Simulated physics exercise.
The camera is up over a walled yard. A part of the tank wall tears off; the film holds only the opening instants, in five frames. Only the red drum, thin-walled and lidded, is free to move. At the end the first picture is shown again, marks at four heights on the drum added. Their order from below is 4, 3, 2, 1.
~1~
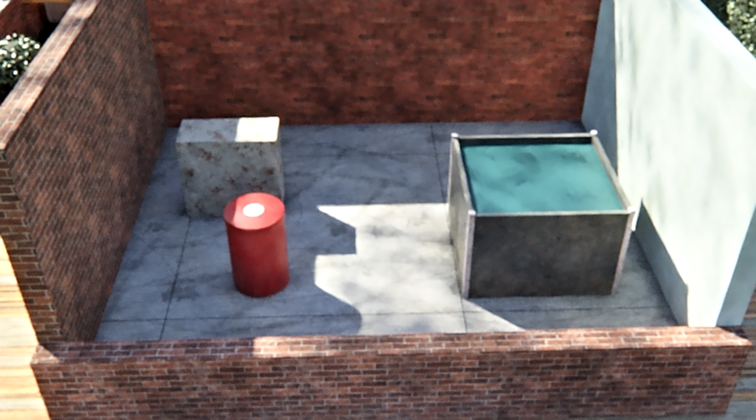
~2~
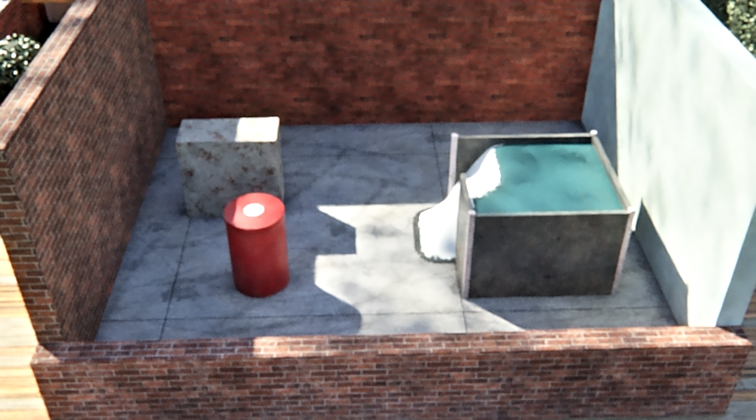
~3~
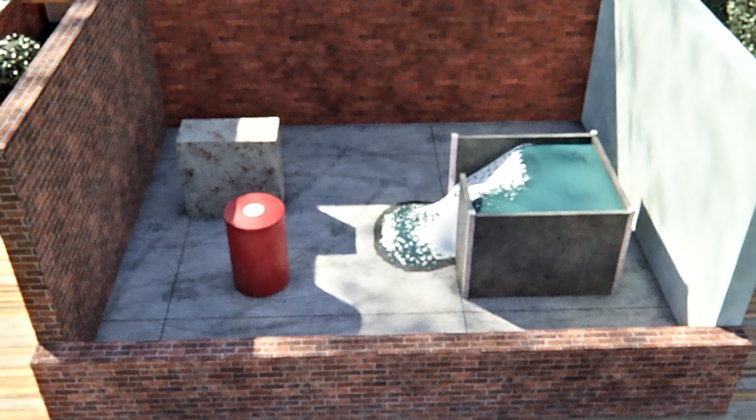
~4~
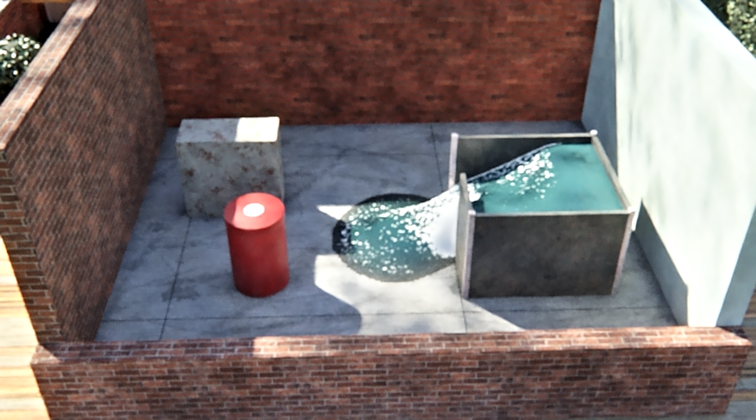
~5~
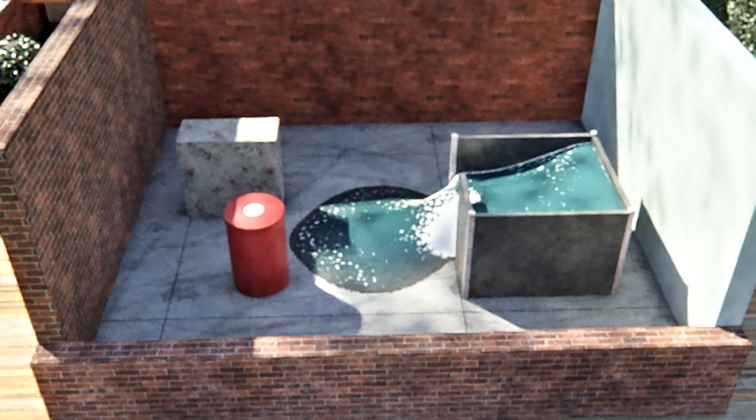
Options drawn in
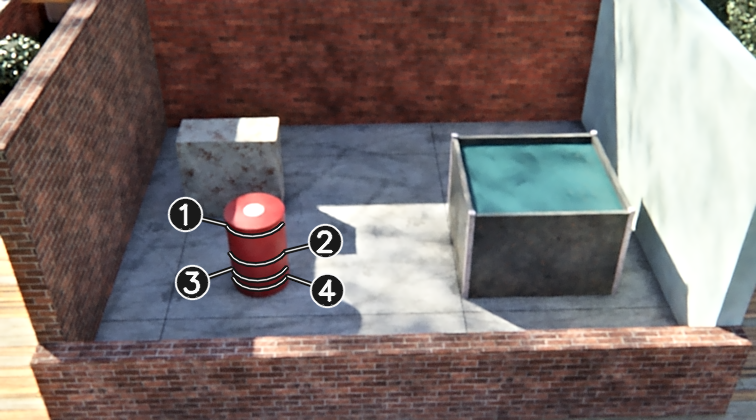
In this clip, water pours from the left side of a full tank in a brick-walled yard and spreads leftward across the paved ground toward a red drum, which stays still beside a stone block as the tank's water level drops.
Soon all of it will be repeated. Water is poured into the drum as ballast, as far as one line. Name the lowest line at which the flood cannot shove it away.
Line 2.
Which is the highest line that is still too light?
Here it is line 3.
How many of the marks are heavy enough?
Two.
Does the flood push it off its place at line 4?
Yes, that goes wrong.
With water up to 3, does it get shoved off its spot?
Yes, it does.
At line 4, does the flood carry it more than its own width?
Yes, clearly.
In white, 1 at (252, 236); 2 at (255, 264); 3 at (257, 280); 4 at (258, 289); from the bottom up 4, 3, 2, 1.
Choosing 1, it does not move.
Choosing 2, it does not move.
Choosing 3, it is pushed about its own width away.
Choosing 4, it is pushed about twice its own width away.
